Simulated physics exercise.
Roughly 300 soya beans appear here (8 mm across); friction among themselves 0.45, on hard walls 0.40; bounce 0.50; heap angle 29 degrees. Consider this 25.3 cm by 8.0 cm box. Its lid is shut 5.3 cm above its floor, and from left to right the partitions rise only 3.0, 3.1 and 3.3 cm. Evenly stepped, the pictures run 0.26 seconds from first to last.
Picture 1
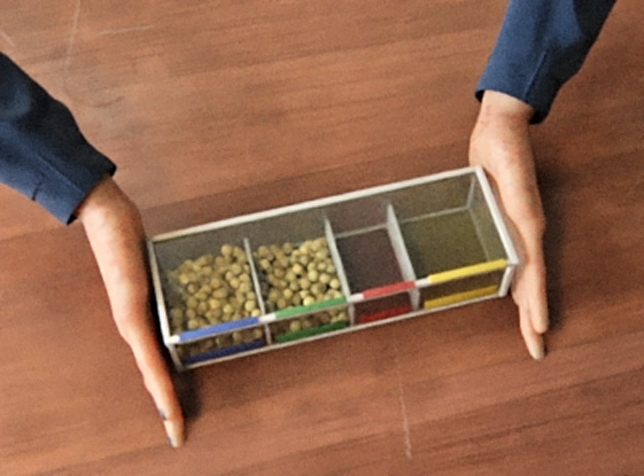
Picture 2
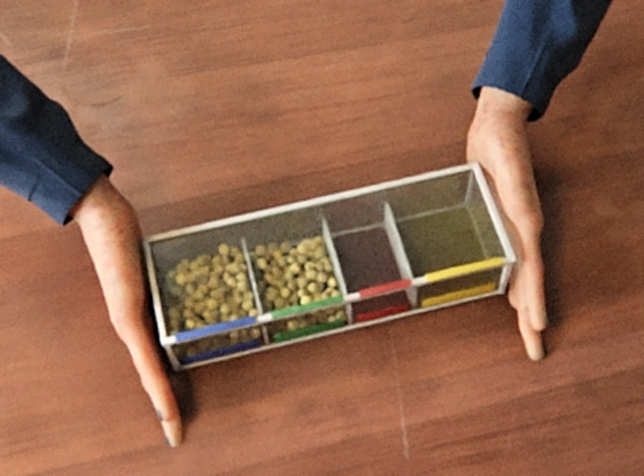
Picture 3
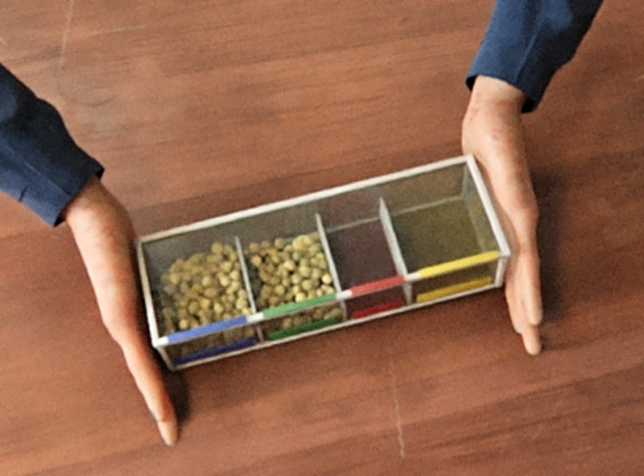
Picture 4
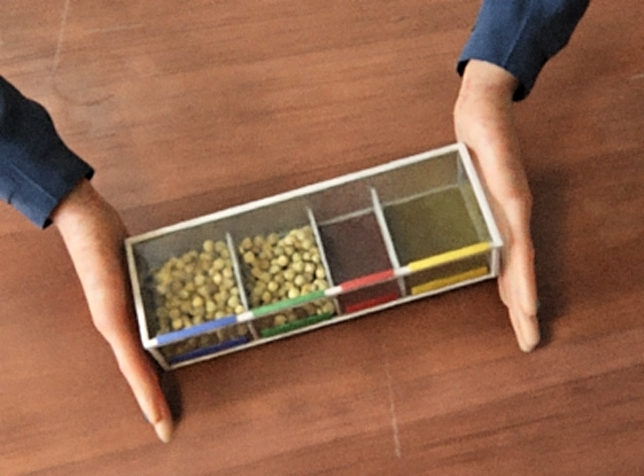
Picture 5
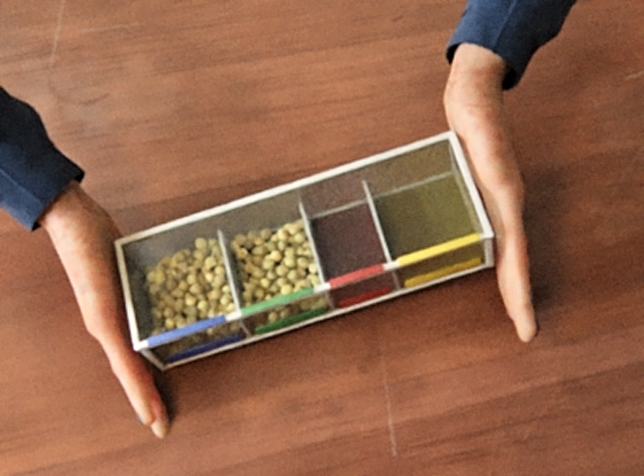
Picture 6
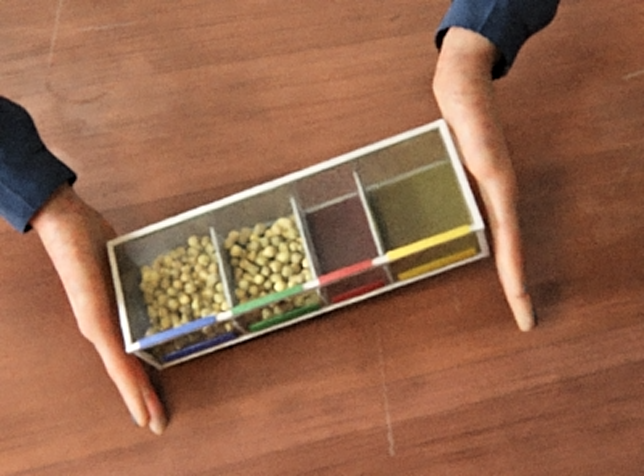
Two hands gradually tilt a clear divided box of soya beans, raising its right end.
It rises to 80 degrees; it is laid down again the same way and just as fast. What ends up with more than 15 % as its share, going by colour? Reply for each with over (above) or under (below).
Red compartment - under, blue compartment - over, green compartment - over, yellow compartment - under.
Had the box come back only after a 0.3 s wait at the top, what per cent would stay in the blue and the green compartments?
Final amounts, blue 75% and green 25%.
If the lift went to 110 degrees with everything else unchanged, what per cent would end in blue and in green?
Blue 95 %, green 5 %.
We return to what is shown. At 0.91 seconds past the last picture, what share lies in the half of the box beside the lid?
Share: Approx. 20 %.
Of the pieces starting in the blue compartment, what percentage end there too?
I'd estimate about 100 %.
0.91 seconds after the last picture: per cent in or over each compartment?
You'd find red at 0, blue at 70, green at 30 and yellow at 0 per cent.
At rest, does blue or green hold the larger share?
More ends up in the blue one.
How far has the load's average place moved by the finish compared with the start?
Around 1.5 centimetres, start to finish.
Then, 0.91 s after the last picture, tilt 80 degrees; blue 70 %, green 30 %.
Then, 1.52 s after the last picture, tilt 35 degrees; blue 75 %, green 25 %.
Then, 2.17 s after the last picture, tilt 0 degrees; blue 75 %, green 25 %.
In the end, red 0 %, blue 75 %, green 25 %, yellow 0 %.
